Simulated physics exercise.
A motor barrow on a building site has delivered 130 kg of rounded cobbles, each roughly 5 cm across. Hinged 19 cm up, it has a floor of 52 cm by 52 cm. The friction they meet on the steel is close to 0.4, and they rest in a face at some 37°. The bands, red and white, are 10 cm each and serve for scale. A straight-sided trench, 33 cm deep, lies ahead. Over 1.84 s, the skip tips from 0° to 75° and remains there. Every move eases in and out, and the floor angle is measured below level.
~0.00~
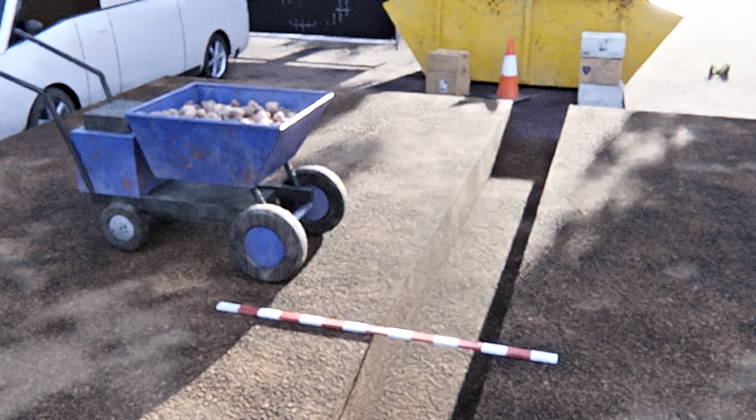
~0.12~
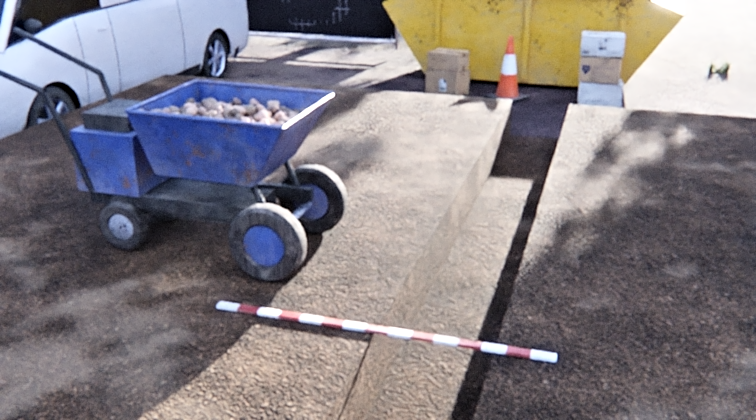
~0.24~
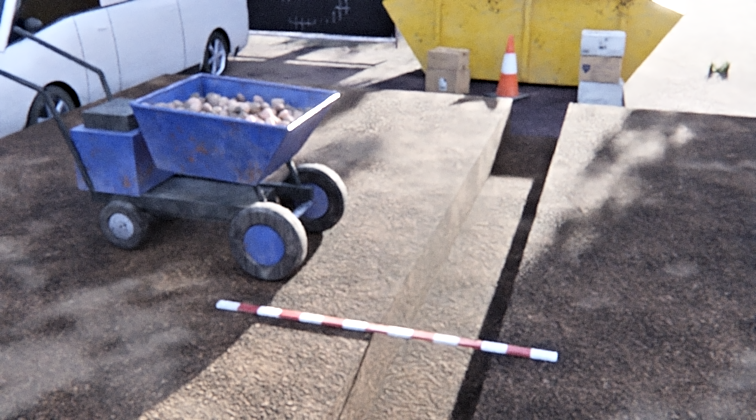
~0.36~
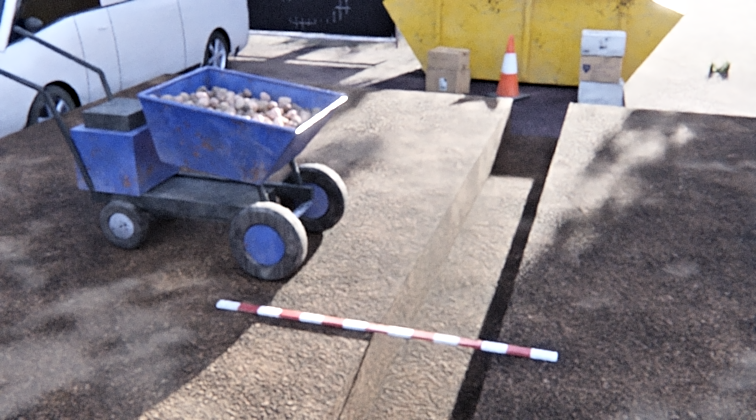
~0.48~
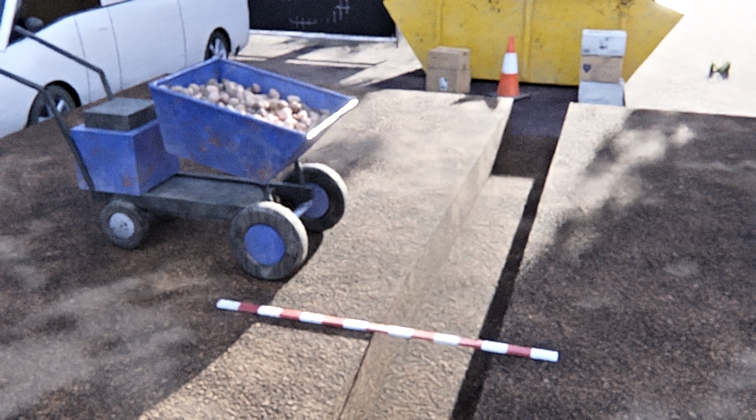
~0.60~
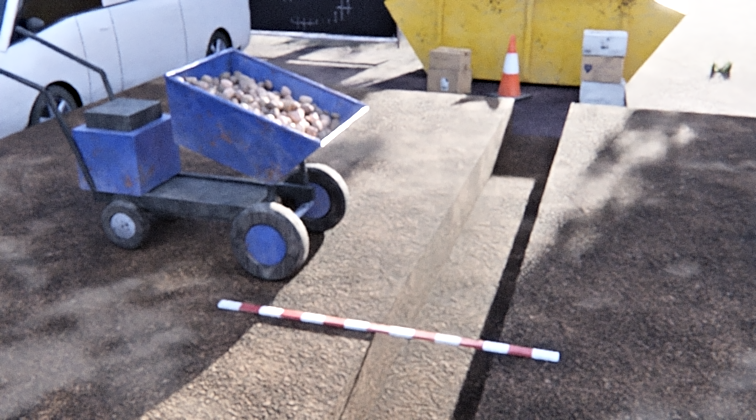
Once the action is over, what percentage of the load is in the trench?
About 100 in every hundred.
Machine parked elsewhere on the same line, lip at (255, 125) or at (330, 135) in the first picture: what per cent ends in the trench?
85 and 95 %.
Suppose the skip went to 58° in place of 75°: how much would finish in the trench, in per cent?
I'd guess some 30 in a hundred.
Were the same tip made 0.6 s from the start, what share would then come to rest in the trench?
Trench share: Approx. 95%.
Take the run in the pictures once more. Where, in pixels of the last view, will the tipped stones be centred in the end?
The tipped stones centre close to (459, 321).
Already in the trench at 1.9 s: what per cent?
I'd put it near 45 per cent.
After 1.4 s the floor is at 63°; 100 % in the skip; the foremost stones are at (405, 204).
After 1.9 s the floor is at 75°; 57 % in the skip, 43 % in the trench; the foremost stones are at (505, 338).
After 2.3 s the floor is at 75°; 30 % in the skip, 1 % short of the trench, 70 % in the trench; the foremost stones are at (507, 330).
After 4.2 s the floor is at 75°; 0 % in the skip, 100 % in the trench; the foremost stones are at (503, 342).
